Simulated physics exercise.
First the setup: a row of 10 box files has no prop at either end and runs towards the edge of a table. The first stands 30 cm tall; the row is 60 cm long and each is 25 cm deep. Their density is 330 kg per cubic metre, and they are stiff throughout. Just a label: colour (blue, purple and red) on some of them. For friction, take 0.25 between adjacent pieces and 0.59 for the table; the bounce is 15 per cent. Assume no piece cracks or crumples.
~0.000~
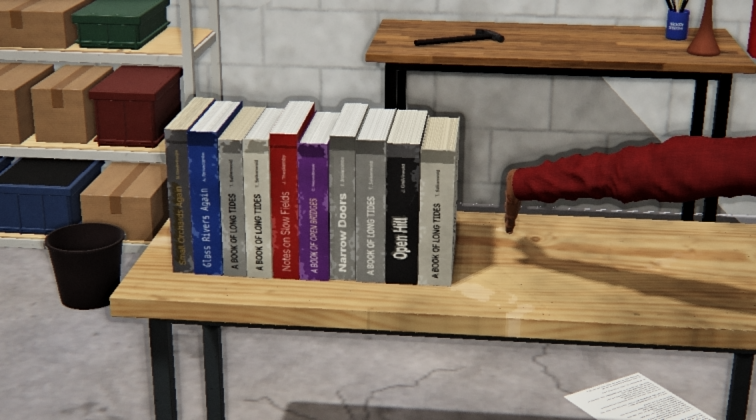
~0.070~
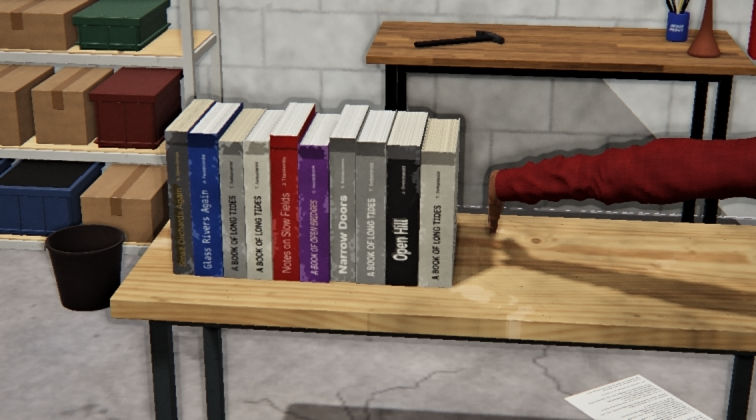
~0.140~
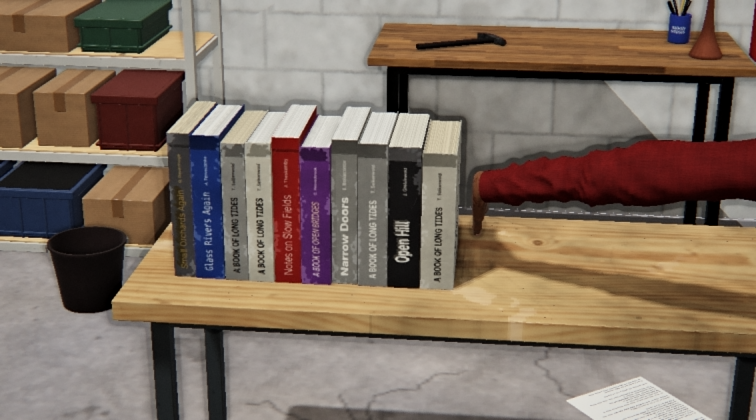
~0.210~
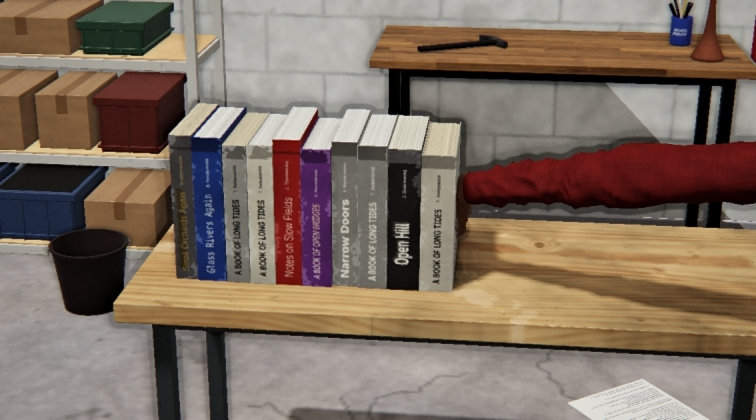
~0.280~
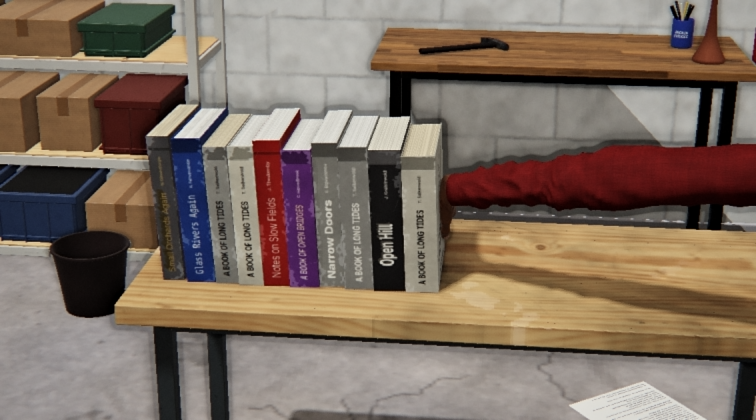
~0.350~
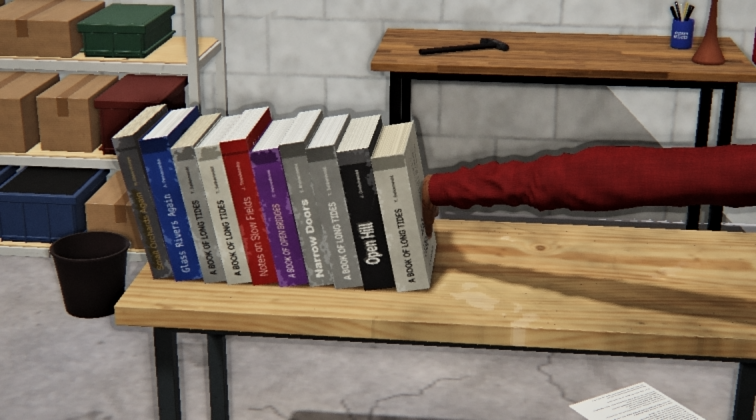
In a storeroom with a pale block wall, seen from in front and slightly above as the camera drifts a little, a wooden table stands before shelves of boxes and a dark bin at left. Upright book-like files in grey, blue, red, purple and black stand in a row on its left side. A red-sleeved arm reaches in from the right, presses the row's right end and pushes it leftward, and the files slide and lean left together.
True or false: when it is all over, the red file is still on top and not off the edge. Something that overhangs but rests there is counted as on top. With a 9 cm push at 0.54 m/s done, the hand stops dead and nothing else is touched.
True.
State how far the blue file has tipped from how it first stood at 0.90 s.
Near 140 degrees from how it began.
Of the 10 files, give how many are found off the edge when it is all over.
The tally stands at 3.
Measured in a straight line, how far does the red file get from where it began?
I'd estimate near 25 cm.
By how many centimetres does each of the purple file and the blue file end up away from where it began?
About: Purple 20, blue 110.
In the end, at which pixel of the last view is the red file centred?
(202, 215), more or less.
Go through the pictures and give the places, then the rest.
In the first frame (pixels give the middle of a visible side; the camera pans a little), hand (520, 191) 11 cm from the first; red file (285, 209); purple file (313, 214); blue file (205, 205); none has stirred.
In the second frame, hand (503, 192) 7 cm from the first; red file (285, 210).
In the third frame, hand (487, 194) 32 mm from the first; red file (287, 212).
In the fourth frame, hand (471, 195) 5 mm in; red file (287, 214).
In the fifth frame, hand (455, 197) 43 mm in; red file (271, 215) 37 mm from its place; blue file (193, 212) 3° from how it stood; movement in 10 of them.
In the sixth frame, hand (437, 197) 8 cm in; red file (250, 214) 11° from how it stood; blue file (171, 211) 11° from how it stood; purple file (279, 219) 11° from how it stood; steepest lean 13°, the file at (143, 209); movement in 10 of them.
After 0.52 s, none of the 10 files off the edge, 10 disturbed; red file 35° from how it stood; blue file 42° from how it stood.
After 0.90 s, 2 of the 10 files off the edge; red file 40° from how it stood; blue file upside down.
In the end (1.5 s), 3 of the 10 files off the edge; red file 58° from how it stood; blue file on its side; purple file 38° from how it stood. From the last view, middles, red file near (202, 215).
